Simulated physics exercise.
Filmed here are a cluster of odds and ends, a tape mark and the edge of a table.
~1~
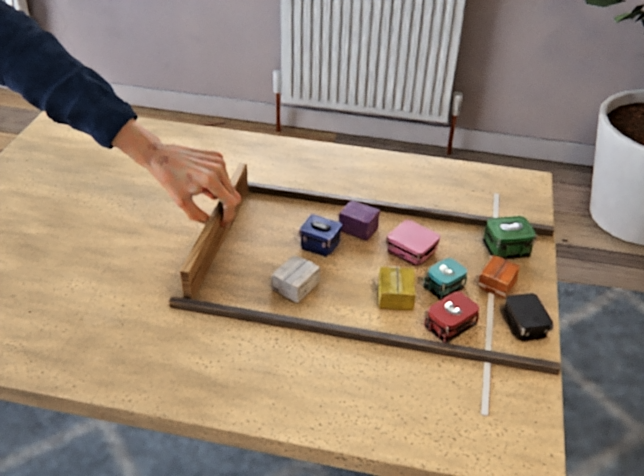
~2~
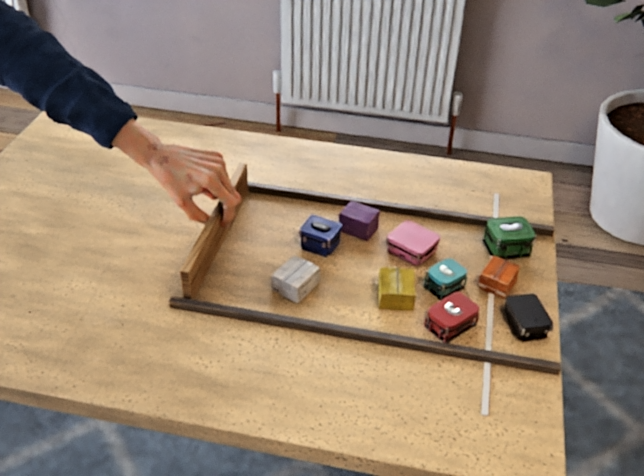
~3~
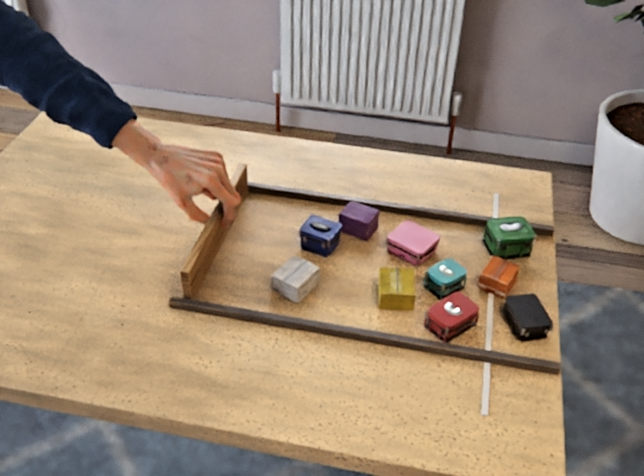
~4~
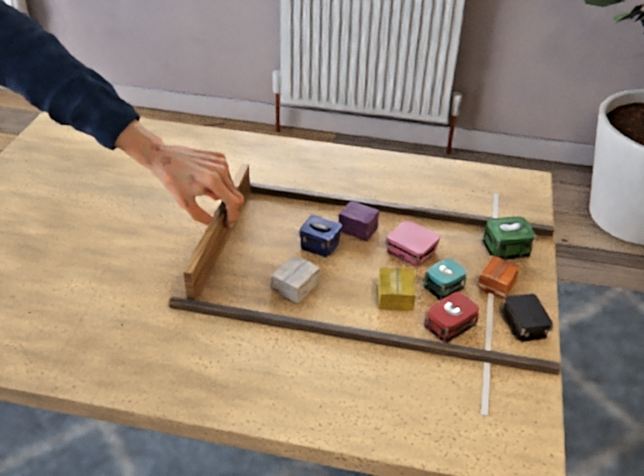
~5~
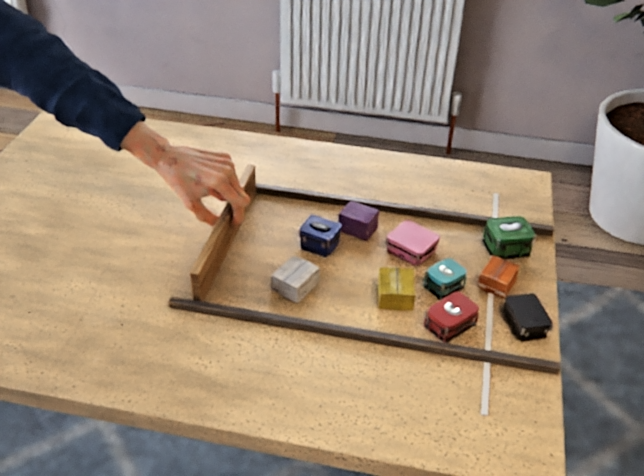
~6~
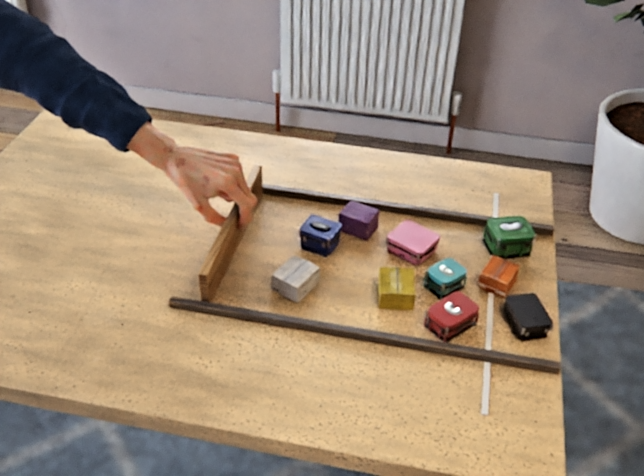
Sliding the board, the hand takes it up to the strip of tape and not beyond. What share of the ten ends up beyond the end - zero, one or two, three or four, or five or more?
Pushes off three or four.
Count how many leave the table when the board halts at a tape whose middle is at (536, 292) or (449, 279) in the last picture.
You'd find 6 and then 0 on the floor.
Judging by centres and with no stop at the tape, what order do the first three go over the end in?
Green case, black case, orange box.
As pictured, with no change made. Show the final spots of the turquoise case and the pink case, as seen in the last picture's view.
Turquoise case at (541, 284), pink case at (550, 260).
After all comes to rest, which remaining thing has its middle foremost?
Ending up nearest is the pink case.
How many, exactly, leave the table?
3.
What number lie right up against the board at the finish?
That makes 4.
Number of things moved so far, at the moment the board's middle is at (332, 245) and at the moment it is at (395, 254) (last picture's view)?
3 at one spot and 7 at the other.
Soon after, none off yet; black case at rest near (527, 317); green case at rest near (509, 237); orange box at rest near (499, 276).
Then, none off yet; black case moved a little near (540, 320); green case moved about its own width near (555, 241); orange box moved about its own width near (533, 283).
At rest, the number that fall off is three or four; fallen, orange box, green case and black case.
